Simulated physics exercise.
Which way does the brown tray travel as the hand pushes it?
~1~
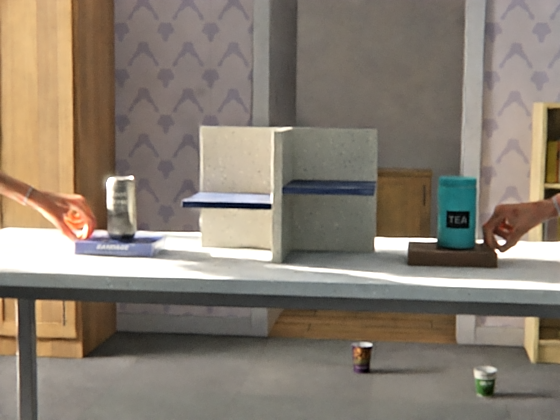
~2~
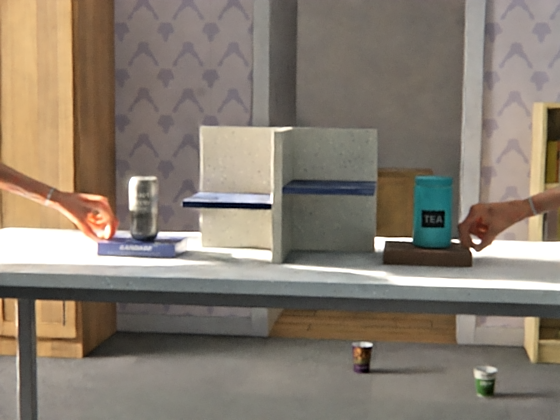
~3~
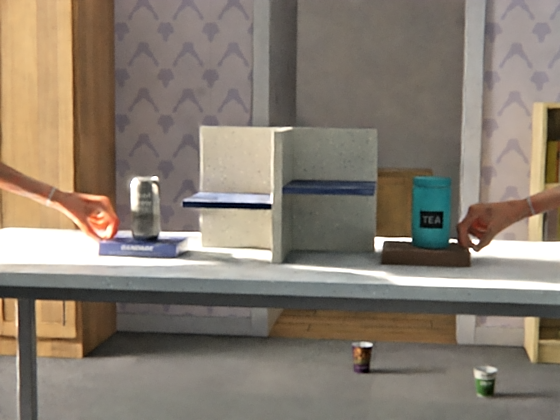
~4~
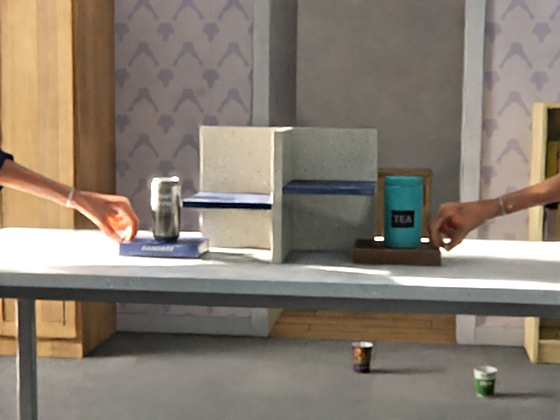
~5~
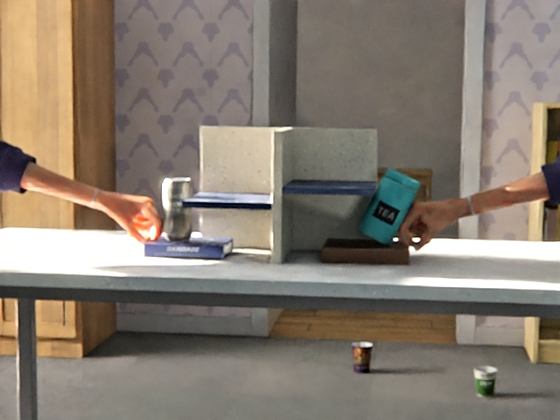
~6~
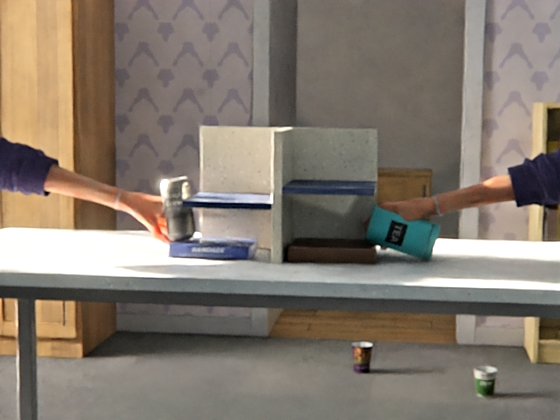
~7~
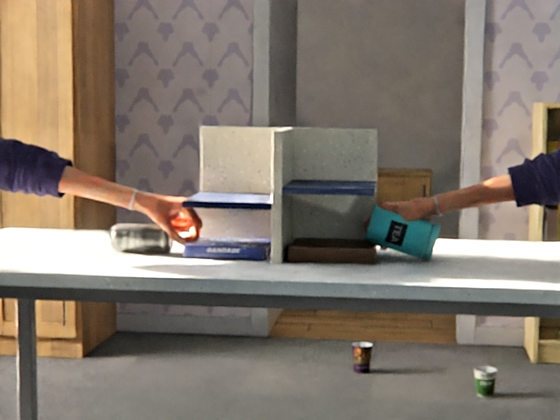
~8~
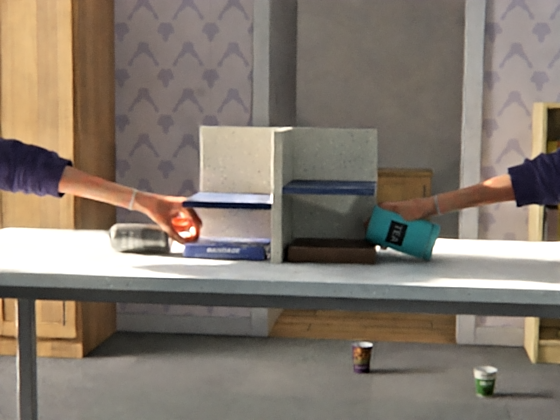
The brown tray moves to the left, sliding in under the shelf on the right side of the stand.
